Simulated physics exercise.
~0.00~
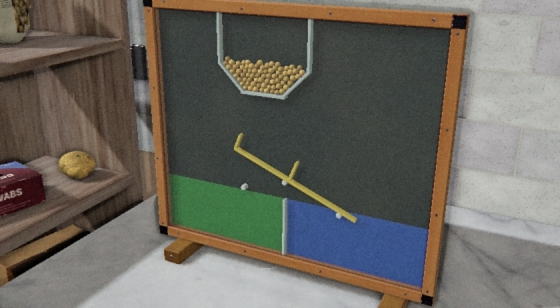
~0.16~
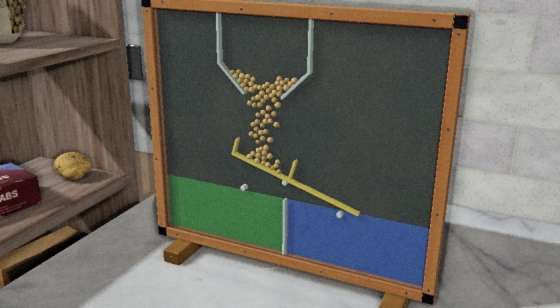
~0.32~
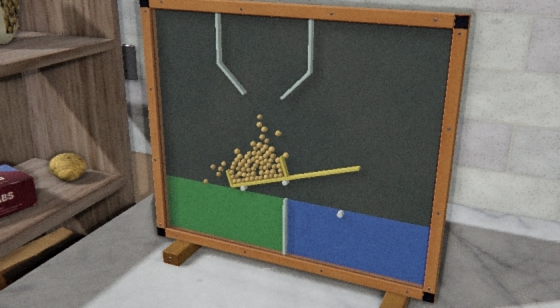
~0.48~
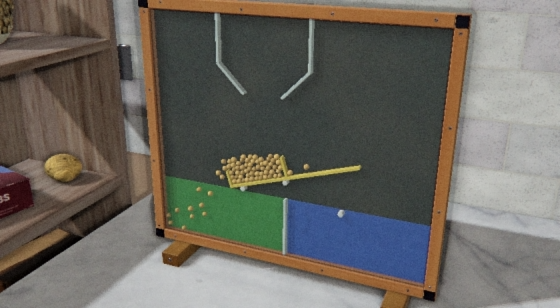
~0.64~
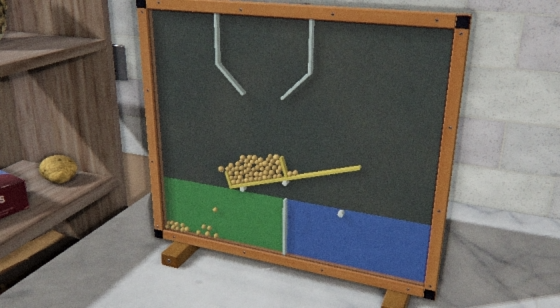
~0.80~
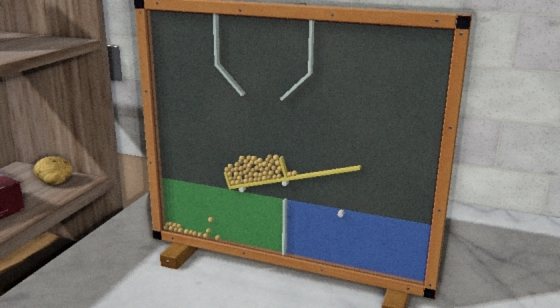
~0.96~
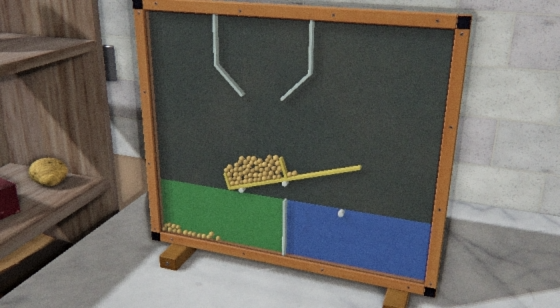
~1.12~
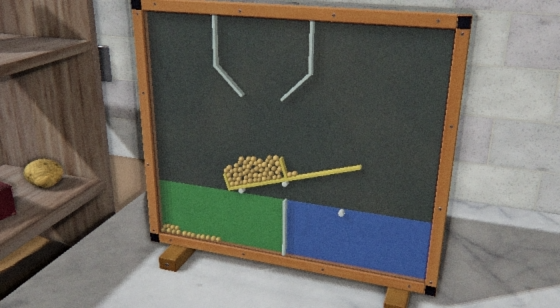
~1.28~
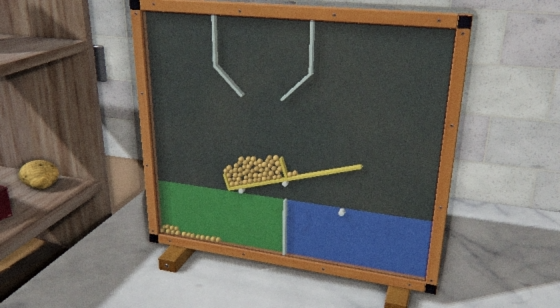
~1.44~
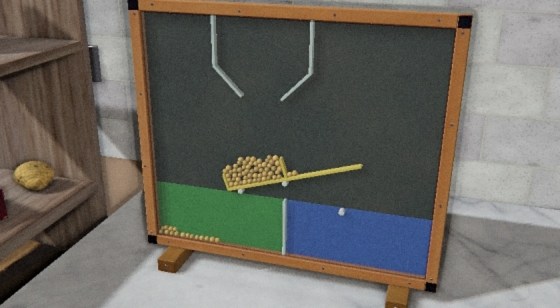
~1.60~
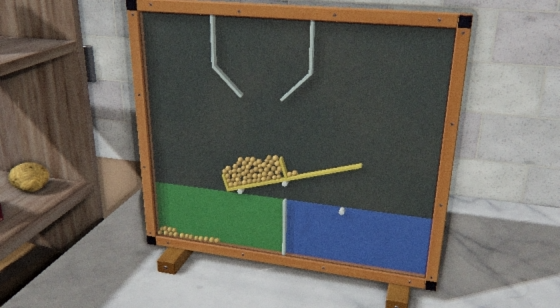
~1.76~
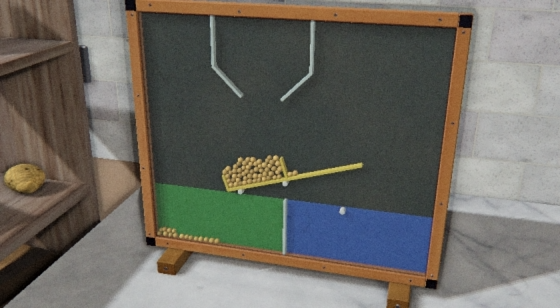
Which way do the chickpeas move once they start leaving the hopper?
They move down, pouring out of the hopper's opening onto the yellow tray below.
